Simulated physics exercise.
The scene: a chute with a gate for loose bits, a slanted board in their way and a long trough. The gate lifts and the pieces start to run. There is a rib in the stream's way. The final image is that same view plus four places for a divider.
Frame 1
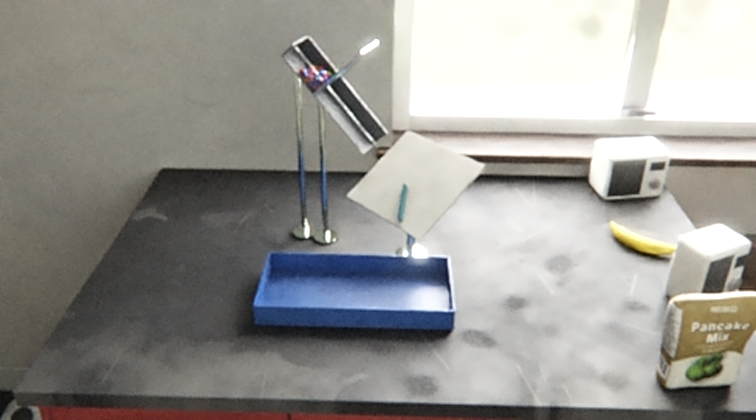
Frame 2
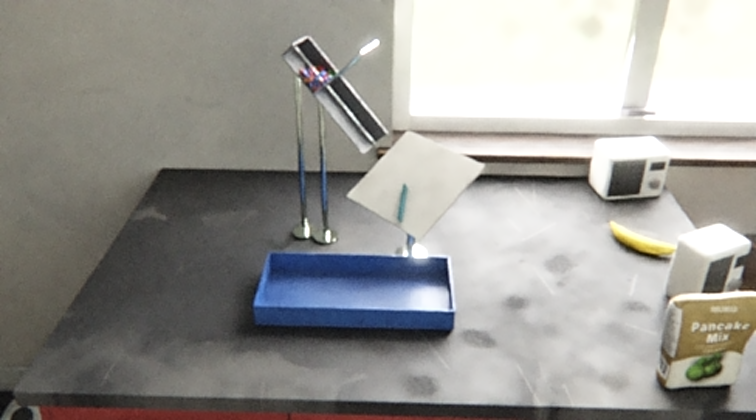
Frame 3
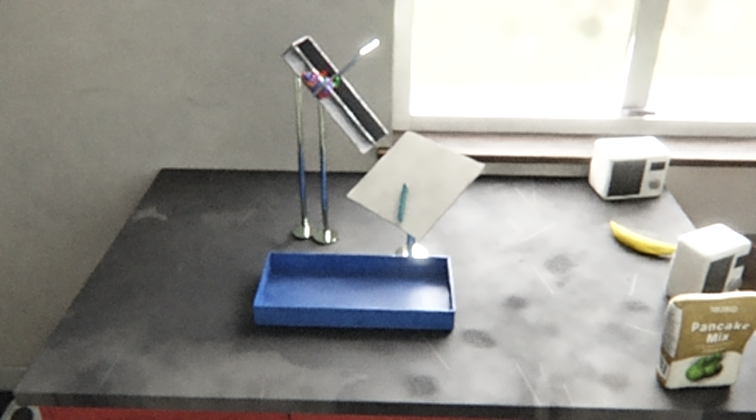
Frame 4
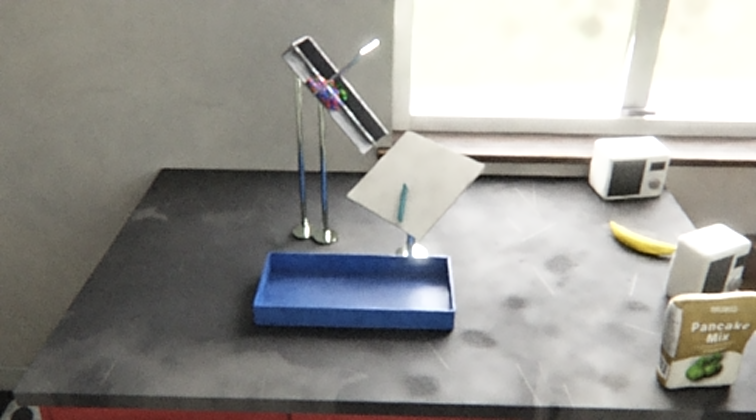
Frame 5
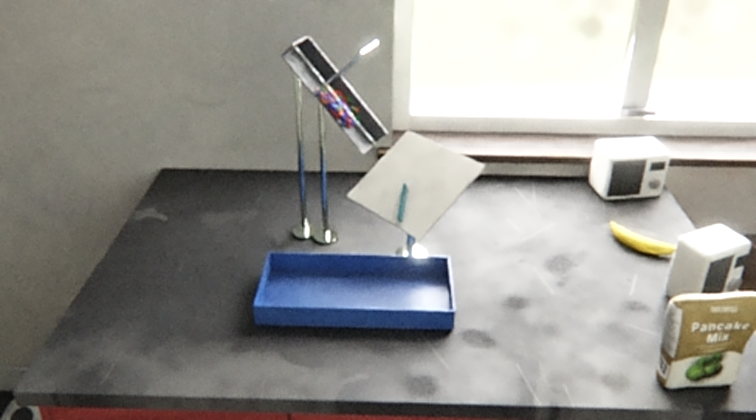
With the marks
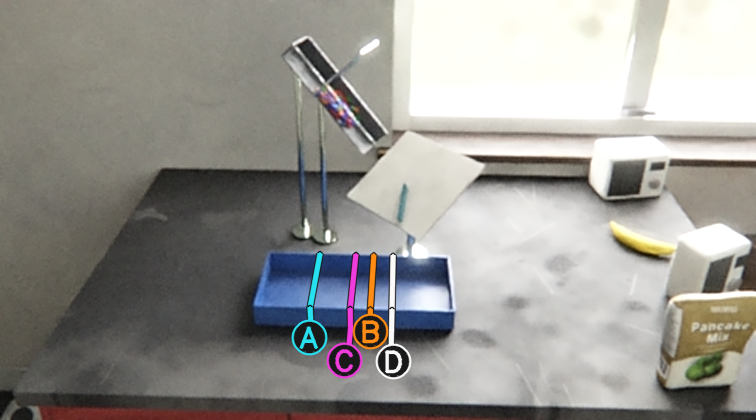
Small colourful pieces sliding down a steep, narrow chute towards the right, above a tilted pale board and an empty blue tray.
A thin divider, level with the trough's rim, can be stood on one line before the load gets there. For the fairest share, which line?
Best: B.
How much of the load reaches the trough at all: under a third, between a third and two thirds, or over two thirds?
It is over two thirds.
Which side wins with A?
Right.
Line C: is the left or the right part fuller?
More lands on the right.
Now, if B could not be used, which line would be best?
Line C.
On the marked copy, line A crosses the front rim at (310, 307); line B crosses the front rim at (370, 308); line C crosses the front rim at (350, 308); line D crosses the front rim at (392, 309).
With A, of what is caught, not one piece on the left of the divider, every piece on the right.
With B, of what is caught, roughly two thirds on the left of the divider, roughly a third on the right.
With C, of what is caught, roughly a quarter on the left of the divider, the larger part on the right.
With D, of what is caught, almost all on the left of the divider, about a tenth on the right.
